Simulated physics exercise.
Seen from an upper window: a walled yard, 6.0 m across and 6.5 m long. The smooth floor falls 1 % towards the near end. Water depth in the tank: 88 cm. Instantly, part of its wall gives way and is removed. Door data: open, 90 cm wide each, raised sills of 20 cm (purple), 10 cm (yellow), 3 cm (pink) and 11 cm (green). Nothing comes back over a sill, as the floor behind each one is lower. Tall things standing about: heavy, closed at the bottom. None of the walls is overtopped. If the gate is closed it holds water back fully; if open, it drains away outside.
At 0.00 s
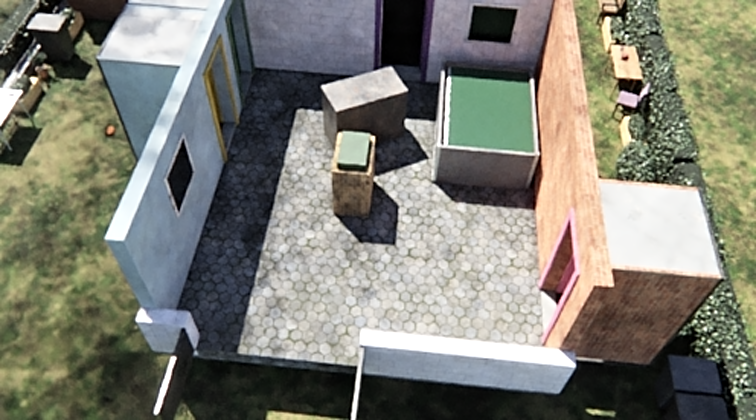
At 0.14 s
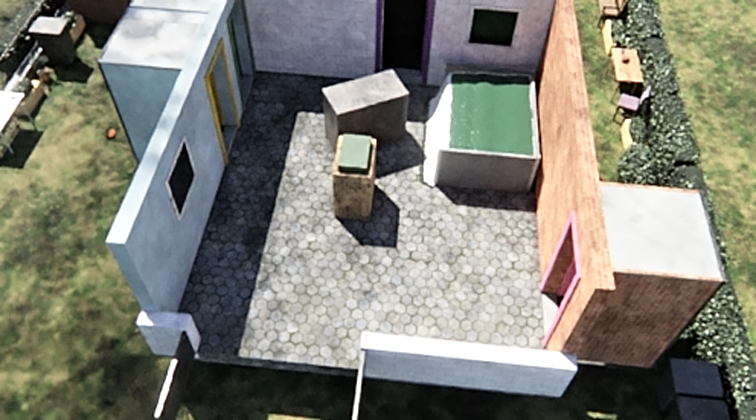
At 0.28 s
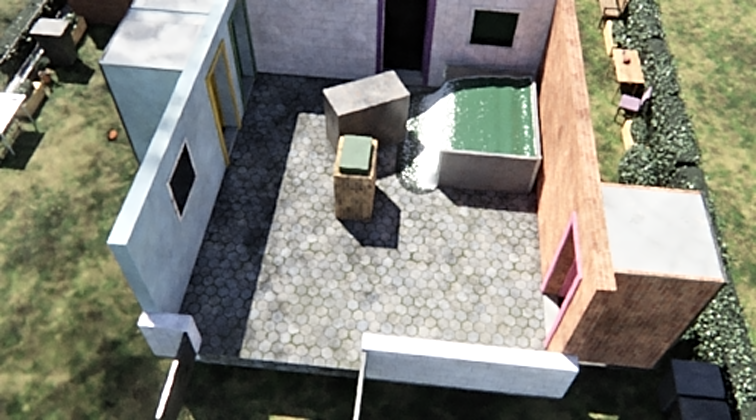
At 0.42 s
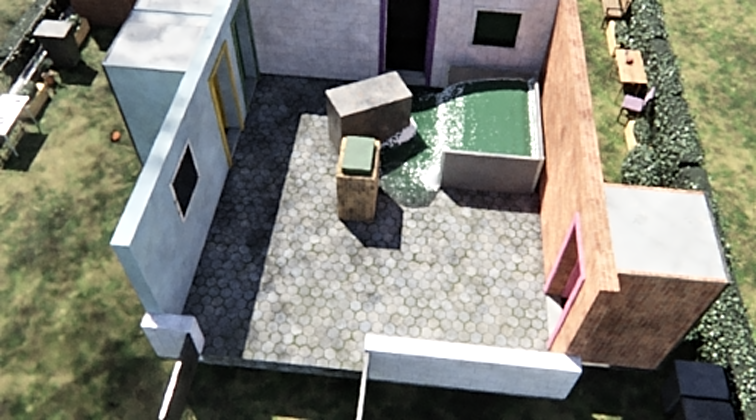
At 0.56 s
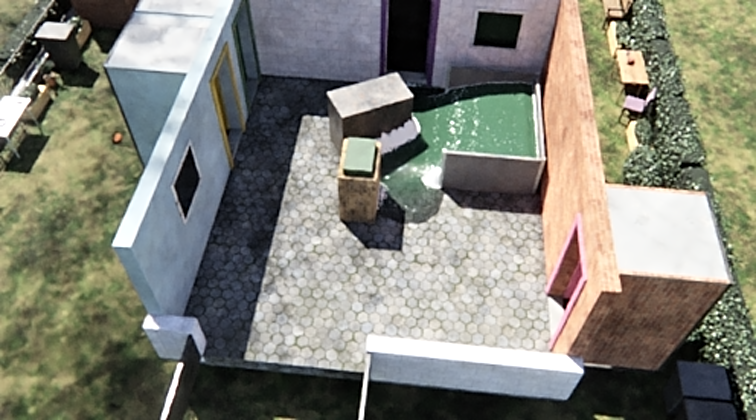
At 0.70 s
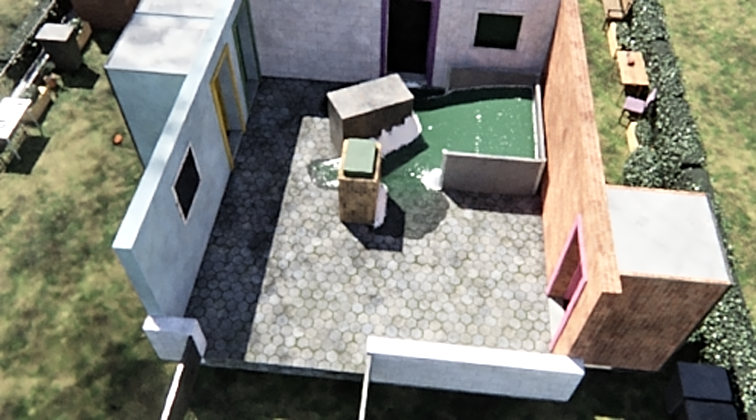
In a walled yard, green water pours from a tank's open left side and spreads around two blocks.
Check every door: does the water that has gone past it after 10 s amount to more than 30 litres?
Result: My guess is the purple door lets through more than the limit; my guess is the yellow door lets through more than the limit; my guess is the pink door lets through more than the limit; my guess is the green door lets through more than the limit.
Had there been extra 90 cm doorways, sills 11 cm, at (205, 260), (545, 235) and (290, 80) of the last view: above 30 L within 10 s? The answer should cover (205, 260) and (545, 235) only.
Door 1: Limit not reached; door 2: Limit not reached.
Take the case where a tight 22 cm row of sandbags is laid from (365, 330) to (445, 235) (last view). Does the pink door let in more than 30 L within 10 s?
Next, pink ends up on the low side.
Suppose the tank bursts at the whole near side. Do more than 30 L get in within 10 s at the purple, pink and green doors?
Purple falls short; pink exceeds; green falls short.
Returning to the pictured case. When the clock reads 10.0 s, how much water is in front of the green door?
I'd put it at around 6.0 cm deep.
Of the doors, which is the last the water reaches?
Pink.
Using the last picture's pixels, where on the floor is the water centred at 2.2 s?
Its balance point lies near (387, 157).
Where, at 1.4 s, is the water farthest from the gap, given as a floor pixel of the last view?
Around pixel (215, 223).
After 1.4 s water covers 40 % of the floor and is deepest (55 cm) near (261, 79); purple door 37 cm at the sill, 22 L in, yellow door 6 cm at the sill, 0 L in, pink door not reached, green door 21 cm at the sill, 3 L in.
After 2.2 s water covers 65 % of the floor and is deepest (38 cm) near (246, 126); purple door 32 cm at the sill, 109 L in, yellow door 27 cm at the sill, 32 L in, pink door not reached, green door 34 cm at the sill, 104 L in.
After 3.5 s water covers 75 % of the floor and is deepest (26 cm) near (551, 378); purple door 14 cm at the sill, 135 L in, yellow door 17 cm at the sill, 103 L in, pink door 2 cm at the sill, 0 L in, green door 20 cm at the sill, 231 L in.
After 6.0 s water covers 90 % of the floor and is deepest (14 cm) near (370, 183); purple door 7 cm at the sill, 136 L in, yellow door 9 cm at the sill, 124 L in, pink door 7 cm at the sill, 20 L in, green door 9 cm at the sill, 262 L in.
After 10.0 s water covers 100 % of the floor and is deepest (12 cm) near (177, 339); purple door 5 cm at the sill, 136 L in, yellow door 6 cm at the sill, 124 L in, pink door 7 cm at the sill, 59 L in, green door 6 cm at the sill, 262 L in.
